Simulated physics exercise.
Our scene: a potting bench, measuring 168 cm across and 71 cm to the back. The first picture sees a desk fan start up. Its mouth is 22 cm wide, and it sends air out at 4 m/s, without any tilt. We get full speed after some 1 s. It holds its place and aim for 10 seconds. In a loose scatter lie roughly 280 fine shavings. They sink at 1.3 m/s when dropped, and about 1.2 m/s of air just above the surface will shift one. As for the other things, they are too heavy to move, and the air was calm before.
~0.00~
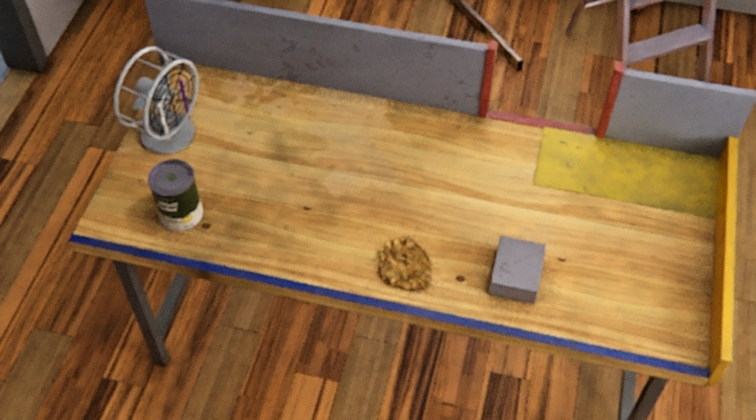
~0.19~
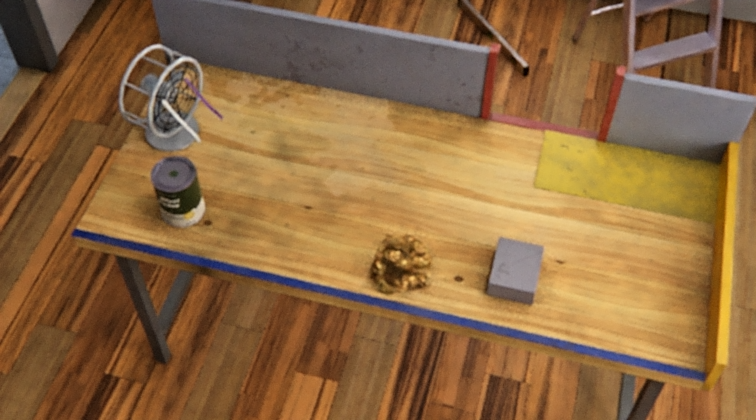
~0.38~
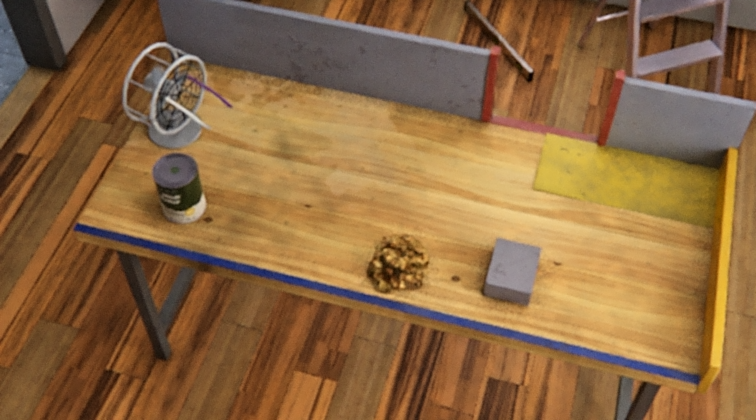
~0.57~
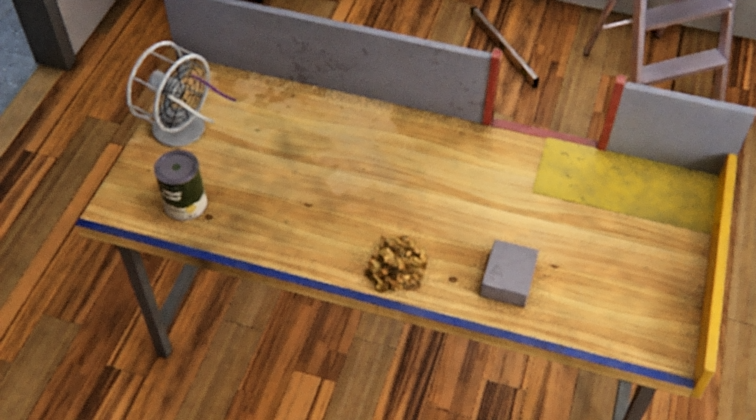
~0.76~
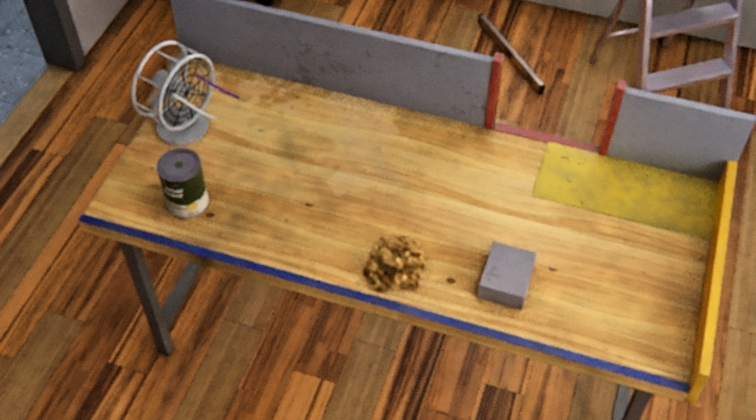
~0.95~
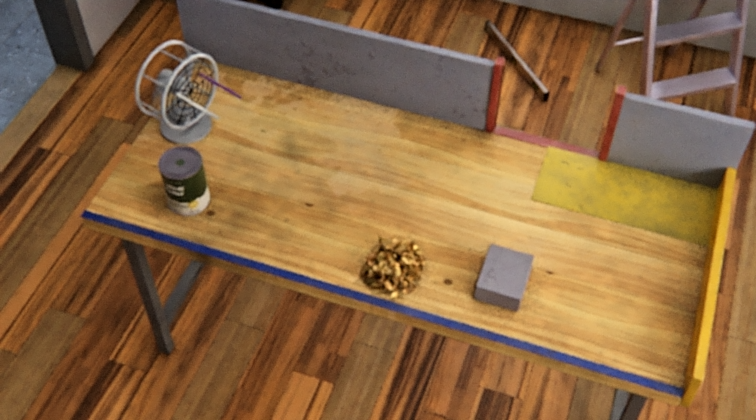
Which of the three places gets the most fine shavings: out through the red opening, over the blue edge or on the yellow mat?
Blue.
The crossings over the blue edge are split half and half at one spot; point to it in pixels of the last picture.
About (451, 328).
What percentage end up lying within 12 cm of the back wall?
Roughly 0 in a hundred.
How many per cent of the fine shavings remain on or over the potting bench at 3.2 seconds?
Roughly 4 per cent.
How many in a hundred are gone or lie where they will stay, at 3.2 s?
It comes out at some 100 %.
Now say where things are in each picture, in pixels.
In the first picture, the middle of the fine shavings is near (401, 267), none has stirred yet and the mouth of the desk fan is at (157, 94).
In the second picture, the middle of the fine shavings is near (403, 262), the farthest in sight from the desk fan is at (423, 285), about 10 % have left their places, the yellow mat is centred on (627, 176), the blue edge is centred on (371, 305) and the red opening is centred on (543, 130).
In the third picture, the middle of the fine shavings is near (398, 263), the farthest in sight from the desk fan is at (420, 285), about 10 % have left their places, the top of a block is at (514, 265) and the top of a tin is at (175, 170).
In the fourth picture, the middle of the fine shavings is near (396, 263), the farthest in sight from the desk fan is at (418, 285) and about 10 % have left their places.
In the fifth picture, the middle of the fine shavings is near (395, 263), the farthest in sight from the desk fan is at (415, 285) and about 10 % have left their places.
In the sixth picture, the middle of the fine shavings is near (392, 263), the farthest in sight from the desk fan is at (413, 286) and about 15 % have left their places.
After 2.0 s the count stands so, 0 % are on the yellow mat, 94 % over the blue edge and 0 % out through the red opening.
After 3.2 s the count stands so, 0 % are on the yellow mat, 96 % over the blue edge and 0 % out through the red opening.
After 5.5 s the count stands so, 0 % are on the yellow mat, 98 % over the blue edge and 0 % out through the red opening.
After 10.0 s, at the end, 0 % are on the yellow mat, 99 % over the blue edge and 0 % out through the red opening.
